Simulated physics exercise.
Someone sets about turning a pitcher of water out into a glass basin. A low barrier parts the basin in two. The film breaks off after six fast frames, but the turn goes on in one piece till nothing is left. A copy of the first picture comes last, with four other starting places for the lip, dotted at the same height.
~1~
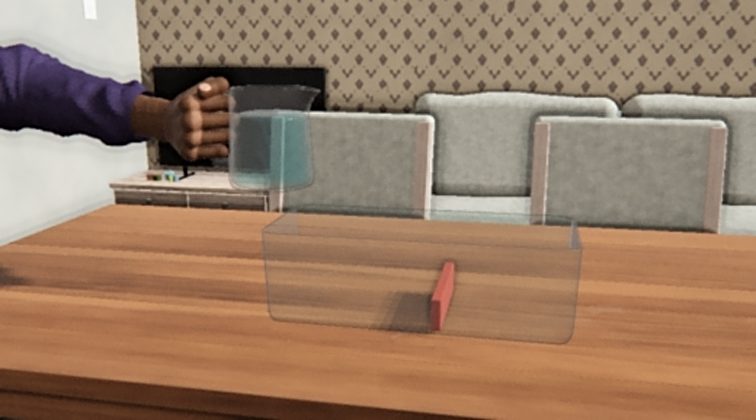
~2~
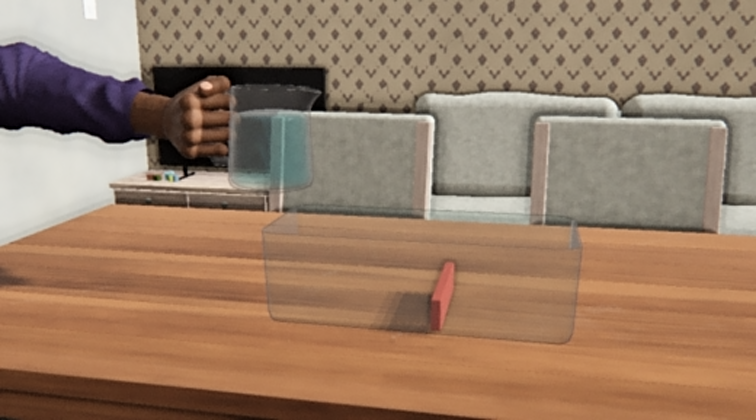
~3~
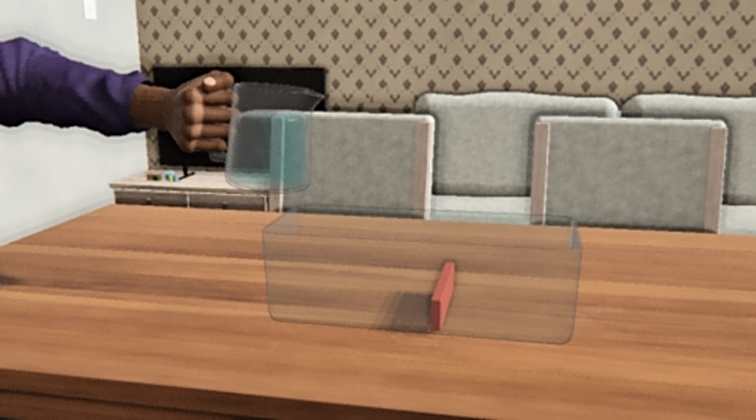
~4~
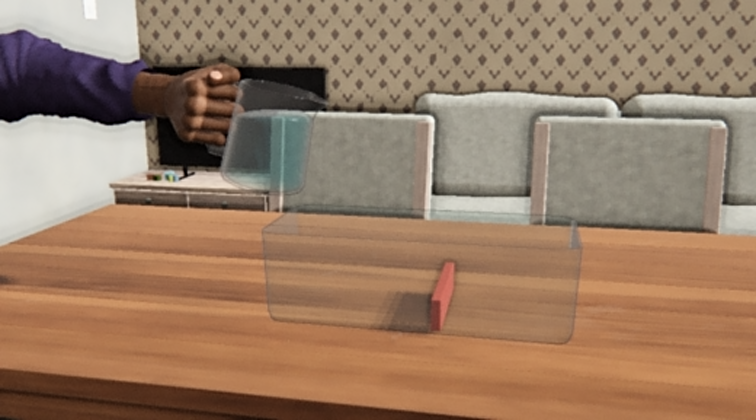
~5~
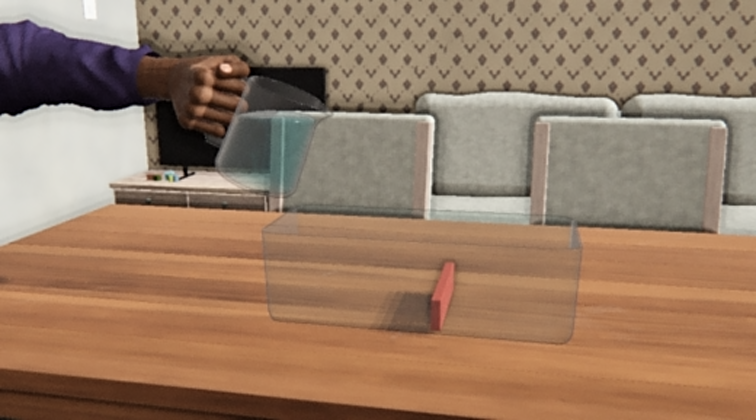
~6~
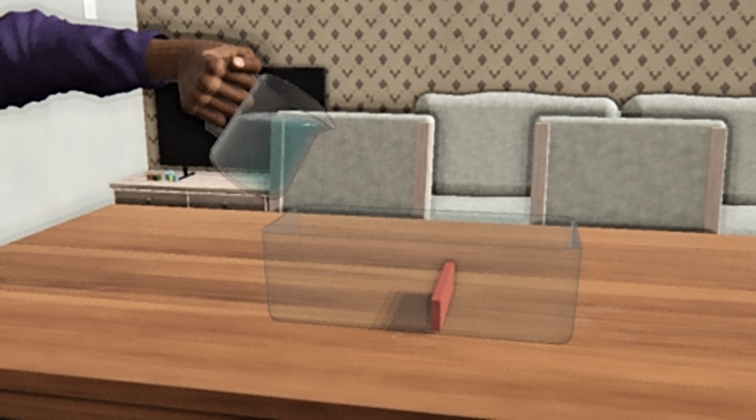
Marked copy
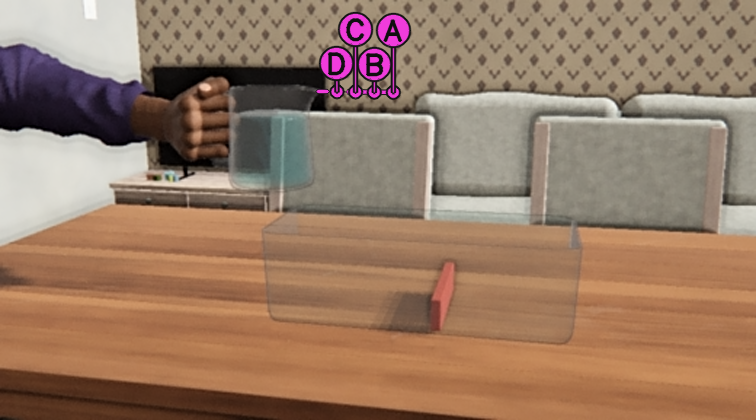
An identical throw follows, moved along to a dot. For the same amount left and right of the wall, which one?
A.
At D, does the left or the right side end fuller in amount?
More ends on the left.
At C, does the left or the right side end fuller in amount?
The left one.
On the marked copy, A at (393, 92); B at (374, 92); C at (355, 91); D at (337, 91).
With A, about 53 % ends left of the wall and 46 % right of it.
With B, about 90 % ends left of the wall and 8 % right of it.
With C, about 91 % ends left of the wall and 7 % right of it.
With D, about 92 % ends left of the wall and 5 % right of it.
